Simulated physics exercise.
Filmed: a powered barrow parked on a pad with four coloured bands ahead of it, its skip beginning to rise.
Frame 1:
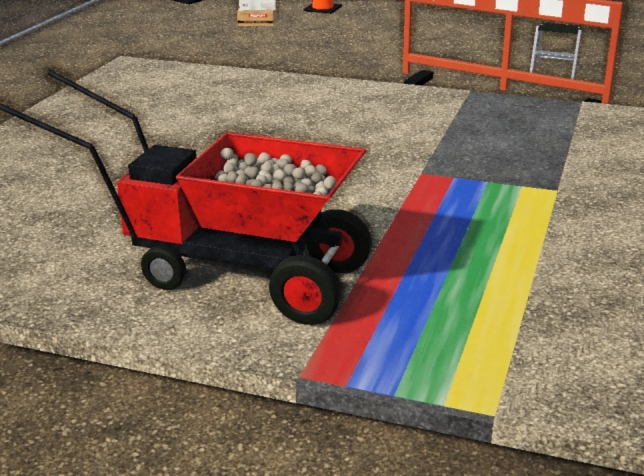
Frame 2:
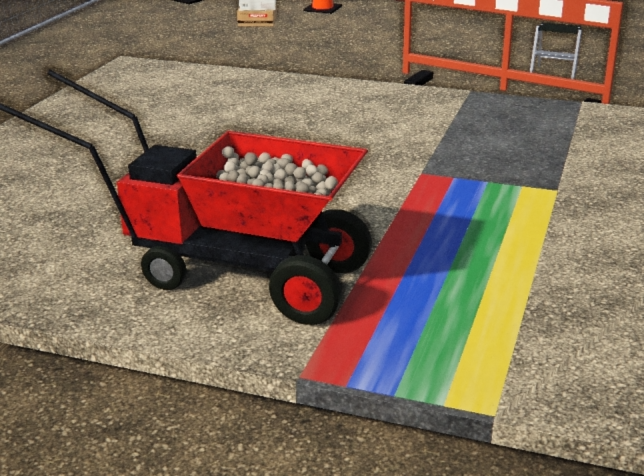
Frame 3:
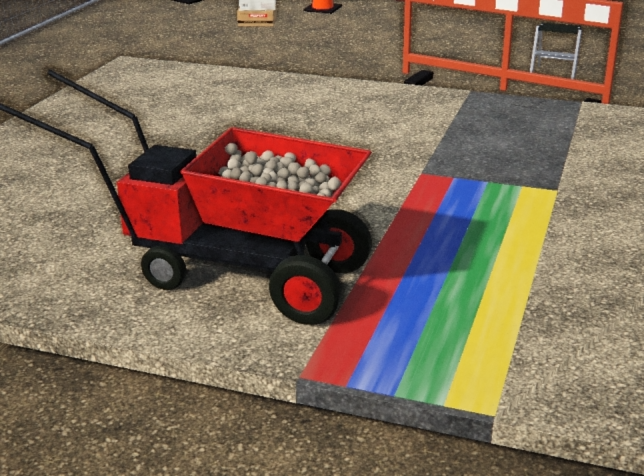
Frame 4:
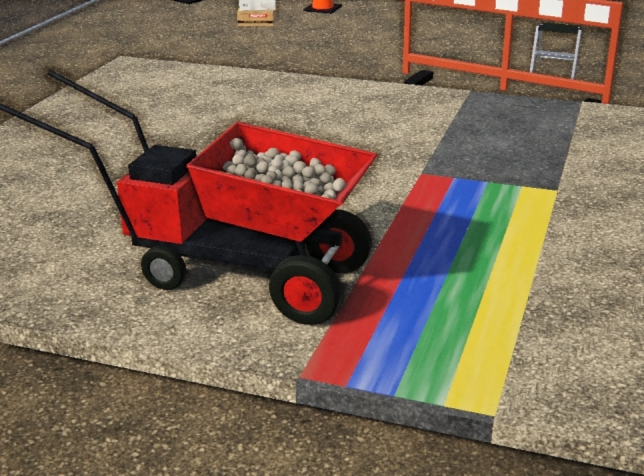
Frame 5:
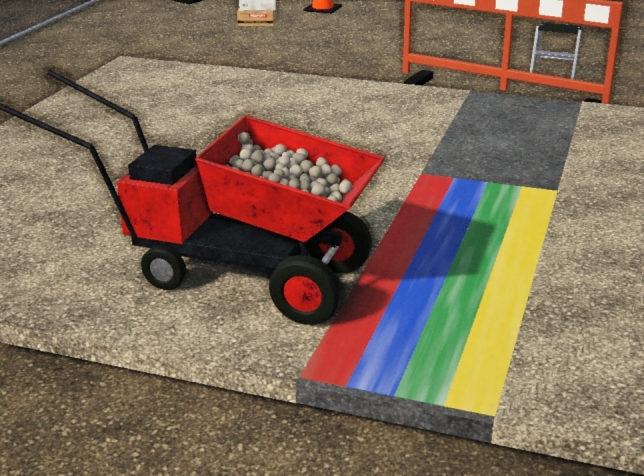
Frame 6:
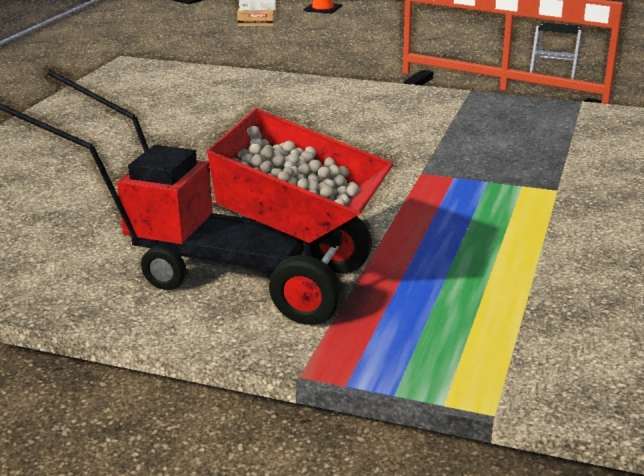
A red powered barrow with black handles, its skip loaded with grey pebbles, stands at the left on a pale, gritty pad, seen from above at an angle. Red, blue, green and yellow bands cross the pad to its right, with an orange-and-white barrier behind. The skip starts level, then slowly tilts forward to the right, its rear edge lifting, while the wheels and camera stay still.
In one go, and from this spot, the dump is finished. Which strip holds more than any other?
The green strip.
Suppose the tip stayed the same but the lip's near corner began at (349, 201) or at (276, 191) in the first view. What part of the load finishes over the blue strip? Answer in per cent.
About 0 and 40 per cent.
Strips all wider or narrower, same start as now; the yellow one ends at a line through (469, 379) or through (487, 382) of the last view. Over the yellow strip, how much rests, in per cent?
About 30 %, then 30 %.
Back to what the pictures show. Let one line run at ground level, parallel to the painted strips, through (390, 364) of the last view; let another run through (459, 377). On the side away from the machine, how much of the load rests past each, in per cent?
Near 100 % and near 40 %, in that order.
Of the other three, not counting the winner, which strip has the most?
Just behind the leader sits the yellow one.
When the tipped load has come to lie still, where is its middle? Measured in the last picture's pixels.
(471, 314).
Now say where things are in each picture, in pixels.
Lip of the skip at (328, 198), level; top of the load at (264, 176), river pebbles; red strip at (340, 351); blue strip at (385, 359); green strip at (432, 368); yellow strip at (480, 377), in the first picture.
Lip of the skip at (330, 199), level; top of the load at (265, 175), in the second picture.
Lip of the skip at (334, 200), tipped barely; top of the load at (268, 174), in the third picture.
Lip of the skip at (340, 203), tipped a little; top of the load at (263, 167), in the fourth picture.
Lip of the skip at (349, 208), tipped a little; top of the load at (267, 160), in the fifth picture.
Lip of the skip at (358, 214), tipped clearly; top of the load at (264, 159); red strip at (340, 351); blue strip at (385, 359); green strip at (432, 368); yellow strip at (480, 377), in the sixth picture.
Soon after the last picture, skip tipped steeply; all in the skip.
A little later, skip tipped steeply; most in the skip; a small part over the green strip; a stray few falling.
Later still, skip tipped right over; about a quarter in the skip; a stray few over the blue strip; about a third over the green strip; about a quarter over the yellow strip; a small part off the paint.
By the end, skip tipped right over; none over the red strip; a small part over the blue strip; about half over the green strip; about a quarter over the yellow strip; about a quarter off the paint.
